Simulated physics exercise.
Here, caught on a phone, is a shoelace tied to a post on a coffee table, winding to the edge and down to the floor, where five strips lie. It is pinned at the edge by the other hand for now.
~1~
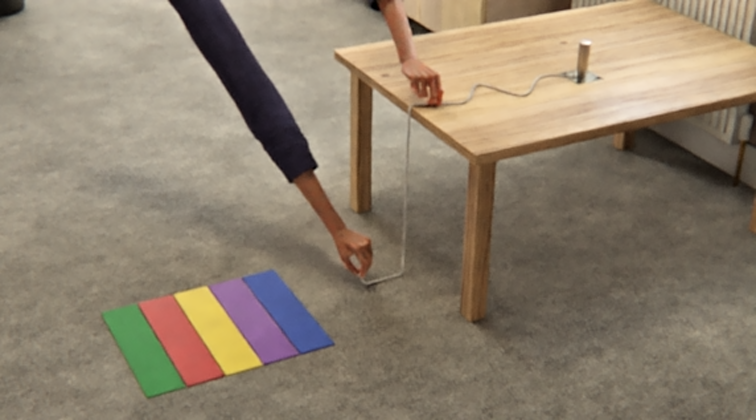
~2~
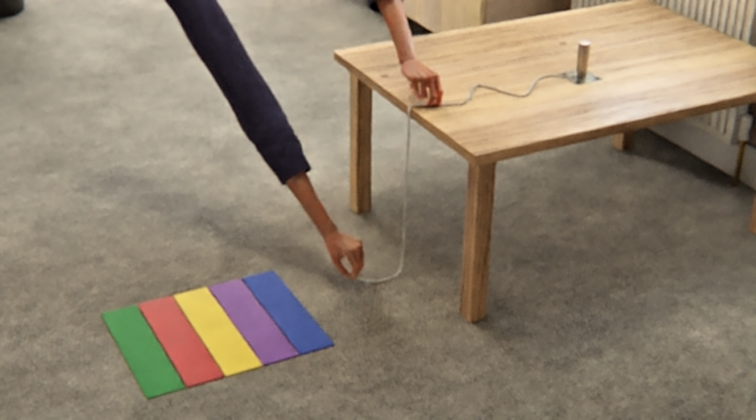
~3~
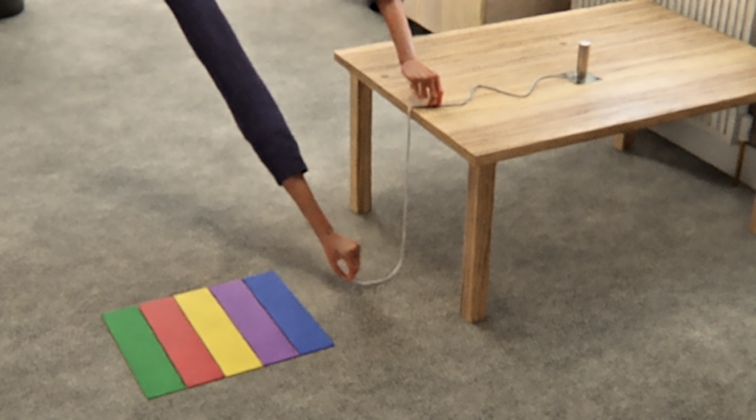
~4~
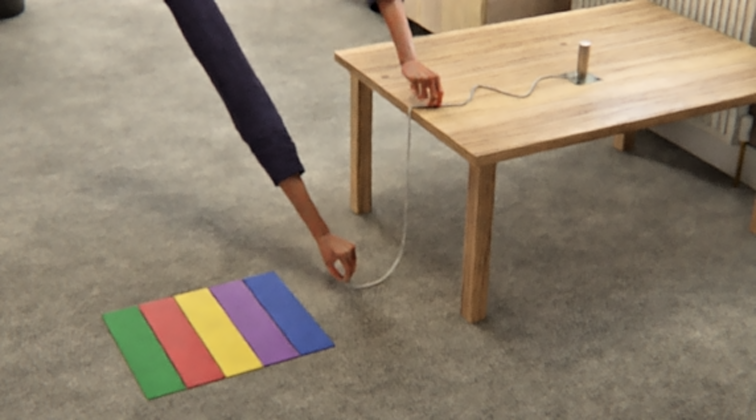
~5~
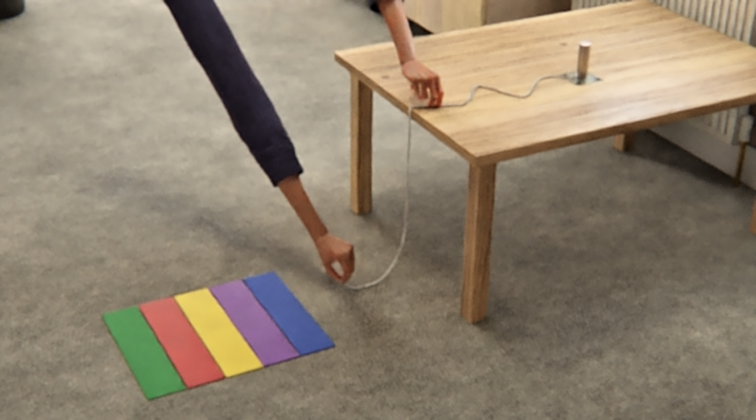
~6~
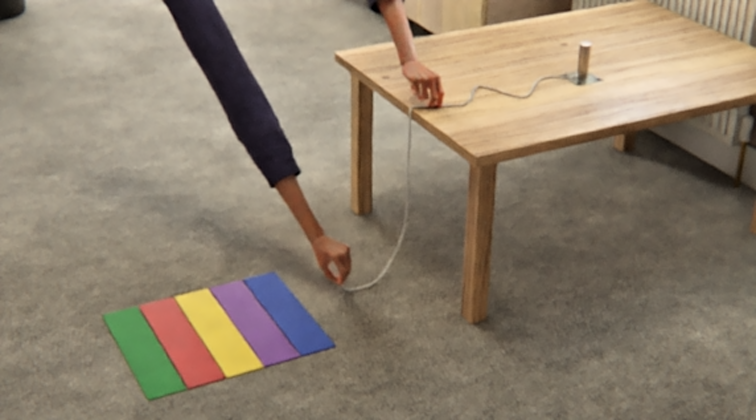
Two dark-sleeved arms reach in from the top over a grey carpeted floor, seen from slightly above, one hand pressing a thin pale cord at the edge of a wooden coffee table. The cord winds from a small post and hangs to the other hand, near green, red, yellow, purple and blue strips at lower left. The lower hand draws the cord's end slightly left, its bend widening, while the camera stays still.
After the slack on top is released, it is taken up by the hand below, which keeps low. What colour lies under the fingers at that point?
Red.
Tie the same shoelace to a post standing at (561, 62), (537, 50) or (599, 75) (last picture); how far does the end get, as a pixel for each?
Around (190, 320), then (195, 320), then (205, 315).
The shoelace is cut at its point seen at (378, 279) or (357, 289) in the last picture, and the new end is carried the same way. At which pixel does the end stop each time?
Case by case it comes to about (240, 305) and then about (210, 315).
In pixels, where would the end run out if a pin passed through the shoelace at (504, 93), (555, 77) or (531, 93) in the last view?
It ends up near (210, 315) the first time, (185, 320) the second and (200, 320) the third.
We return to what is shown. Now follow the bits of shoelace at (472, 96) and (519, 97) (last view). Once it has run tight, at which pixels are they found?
Result - first point (428, 106), second point (494, 93).
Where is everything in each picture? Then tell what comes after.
In the first picture, end (360, 274); blue (307, 334); purple (271, 344); yellow (234, 355); red (196, 365); green (157, 376).
In the second picture, end (351, 277); shoelace through (541, 78) (502, 91) (466, 102) (409, 124) (406, 196) (402, 260).
In the third picture, end (347, 278).
In the fourth picture, end (344, 279); shoelace through (541, 78) (502, 92) (466, 103) (409, 125) (407, 197) (397, 261).
In the fifth picture, end (342, 280).
In the sixth picture, end (338, 282); shoelace through (542, 79) (503, 92) (467, 103) (410, 125) (408, 197) (390, 262).
Early on, end near (241, 307); over purple.
Midway, end near (201, 318); over yellow.
At the end of the slack, end near (177, 324); over red. Over red.
